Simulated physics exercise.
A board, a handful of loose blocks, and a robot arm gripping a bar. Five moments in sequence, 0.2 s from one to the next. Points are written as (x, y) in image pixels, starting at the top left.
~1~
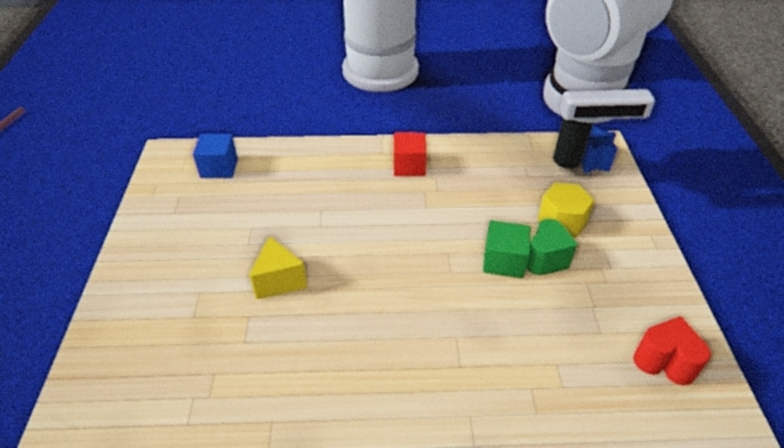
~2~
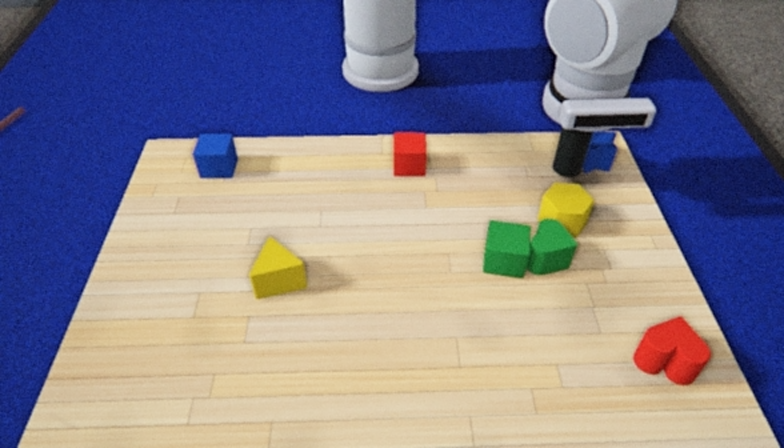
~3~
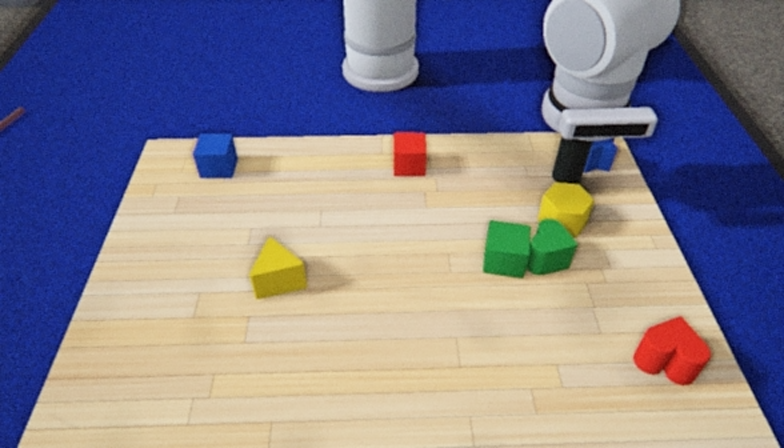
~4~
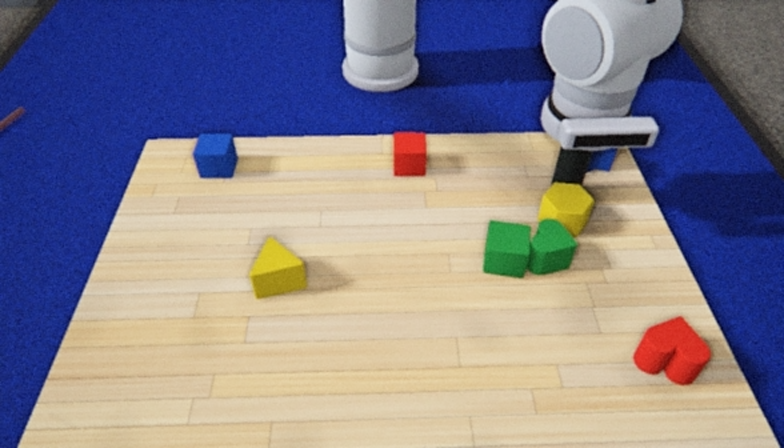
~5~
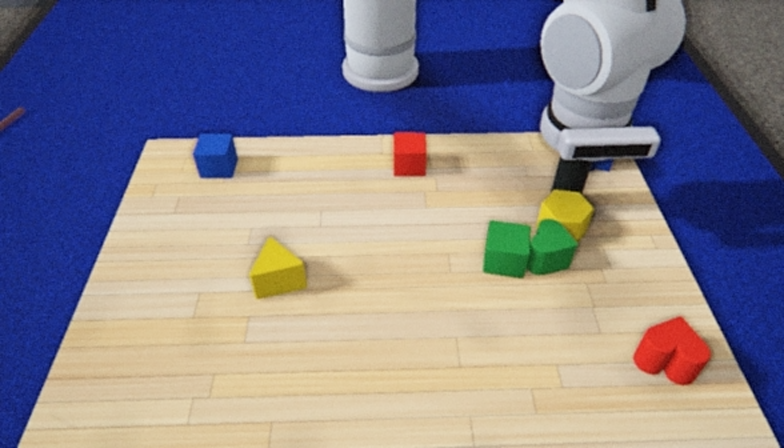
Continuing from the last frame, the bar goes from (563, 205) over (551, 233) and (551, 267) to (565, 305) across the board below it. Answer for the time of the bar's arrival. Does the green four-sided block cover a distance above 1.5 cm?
No, that is not how it ends up.
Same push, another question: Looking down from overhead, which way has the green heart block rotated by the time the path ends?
The answer is counter-clockwise.
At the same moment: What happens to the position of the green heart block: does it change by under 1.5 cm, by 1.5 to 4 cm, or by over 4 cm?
It goes beyond 4 cm.
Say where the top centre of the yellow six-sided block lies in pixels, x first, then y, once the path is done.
Its top face will be centred at roughly (553, 310).
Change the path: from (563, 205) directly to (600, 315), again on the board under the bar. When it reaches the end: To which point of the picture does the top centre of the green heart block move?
My prediction: (518, 281).
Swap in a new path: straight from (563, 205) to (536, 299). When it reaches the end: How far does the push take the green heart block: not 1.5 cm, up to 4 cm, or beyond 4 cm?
It travels more than 4 cm.
On the path given first. One third of the way, bar (554, 224); green heart block (546, 271); yellow six-sided block (558, 237).
Two thirds of the way, bar (555, 259); green four-sided block (507, 237); green heart block (540, 307), turned 35° anticlockwise; yellow six-sided block (552, 274), turned 25° clockwise.
At the end, bar (568, 296); green four-sided block (507, 237); green heart block (529, 340), turned 25° anticlockwise; yellow six-sided block (553, 310), turned 40° clockwise; blue star-shaped block still.
